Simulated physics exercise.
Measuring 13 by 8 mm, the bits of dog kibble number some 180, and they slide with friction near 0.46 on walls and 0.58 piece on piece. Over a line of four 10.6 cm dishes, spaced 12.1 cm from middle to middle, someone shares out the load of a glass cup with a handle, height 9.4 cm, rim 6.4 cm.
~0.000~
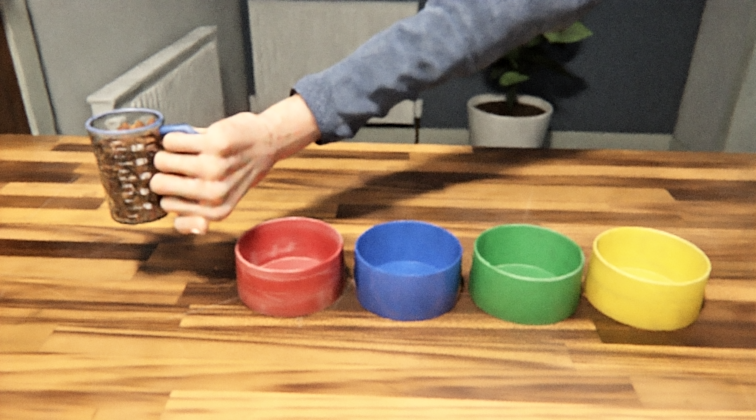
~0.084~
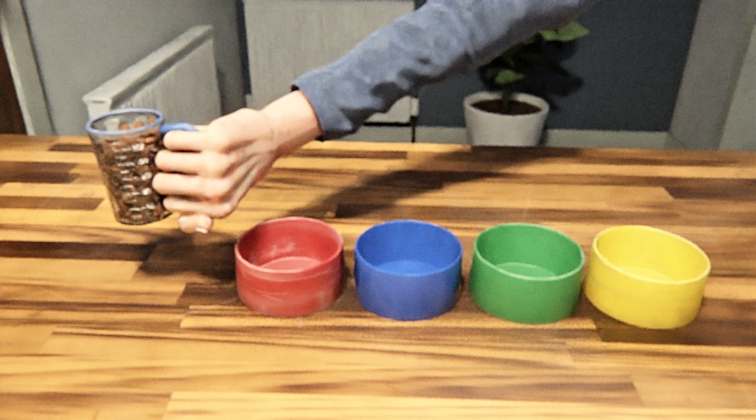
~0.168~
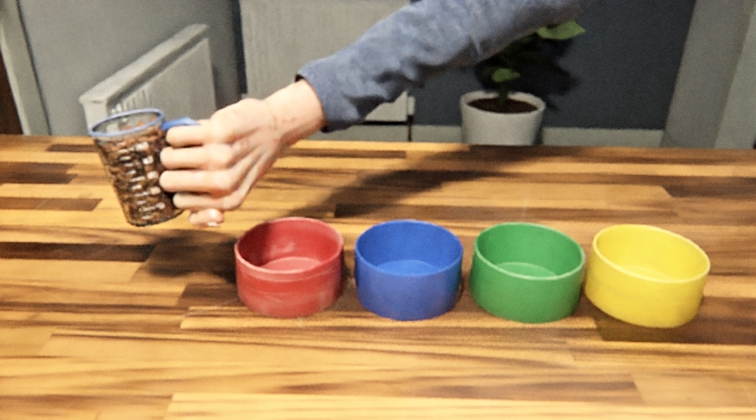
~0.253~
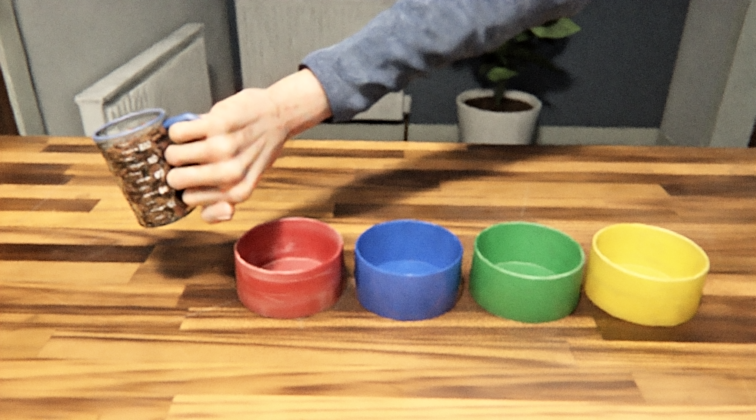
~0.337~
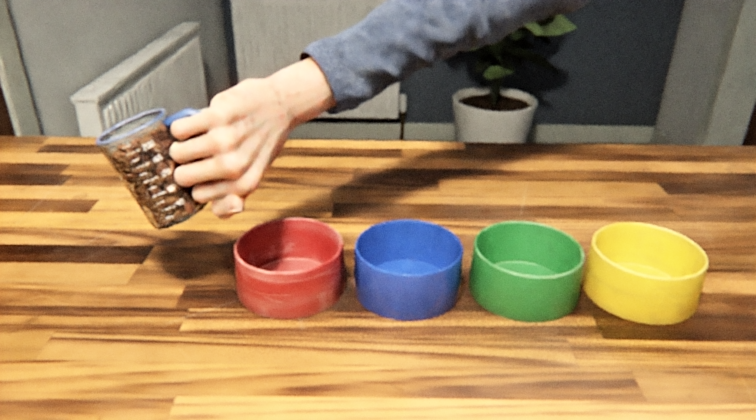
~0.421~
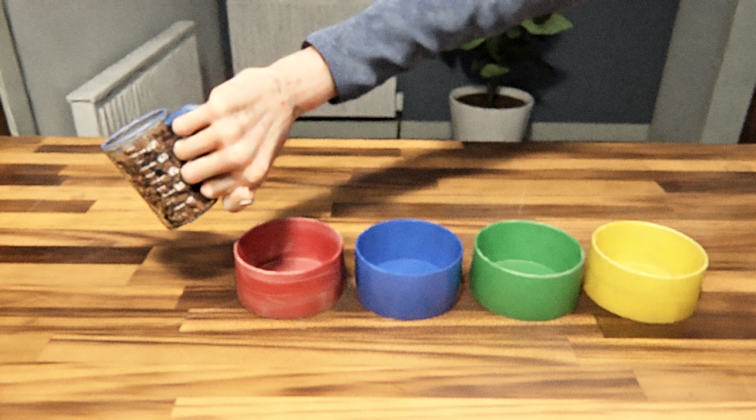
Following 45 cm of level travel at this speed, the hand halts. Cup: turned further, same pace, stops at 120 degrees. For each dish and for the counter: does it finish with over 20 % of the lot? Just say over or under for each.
Going through them: Red dish comes out over, blue dish comes out under, green dish comes out under, yellow dish comes out under, counter comes out over.
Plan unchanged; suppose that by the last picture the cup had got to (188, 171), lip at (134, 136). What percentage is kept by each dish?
Dish by dish: Red 0 percent, blue 30 percent, green 50 percent, yellow 0 percent.
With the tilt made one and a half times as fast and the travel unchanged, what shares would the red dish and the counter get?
Then red ends at 10 and the counter at 90.
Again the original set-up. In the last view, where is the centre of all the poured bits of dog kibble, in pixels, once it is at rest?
(270, 275) or so.
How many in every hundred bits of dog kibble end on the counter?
Some 25 in a hundred.
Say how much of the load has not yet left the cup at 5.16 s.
Around 0 in a hundred.
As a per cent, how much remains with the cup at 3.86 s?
Around 0 per cent of the load.
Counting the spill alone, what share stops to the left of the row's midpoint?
About 100 %.
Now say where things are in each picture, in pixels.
In the first frame, cup at (134, 167), tilt 0 degrees, lip at (92, 120), moved 0.0 cm; middle of the pieces at (139, 171); red dish at (290, 243); blue dish at (408, 247); green dish at (529, 250); yellow dish at (650, 254).
In the second frame, cup at (136, 168), tilt 2 degrees, lip at (91, 122), moved 0.3 cm; middle of the pieces at (141, 172).
In the third frame, cup at (143, 169), tilt 8 degrees, lip at (94, 126), moved 1.0 cm; middle of the pieces at (148, 172).
In the fourth frame, cup at (150, 170), tilt 14 degrees, lip at (97, 132), moved 1.8 cm; middle of the pieces at (155, 172).
In the fifth frame, cup at (157, 171), tilt 20 degrees, lip at (101, 137), moved 2.5 cm; middle of the pieces at (162, 173).
In the sixth frame, cup at (164, 171), tilt 27 degrees, lip at (106, 143), moved 3.3 cm; middle of the pieces at (170, 172); red dish at (289, 244); blue dish at (409, 245); green dish at (529, 247); yellow dish at (648, 248). The cup turns about 75 degrees a second and travels 9 cm a second.
After 2.48 s, tilt 120 degrees; cup holds 0 %, red 75 %.
Then, at 3.86 s, tilt 120 degrees; cup holds 0 %, red 75 %.
After 5.16 s, tilt 120 degrees; cup holds 0 %, red 75 %.
By 5.5 s all is still; red 75 %, blue 0 %, green 0 %, yellow 0 %, counter 25 %.
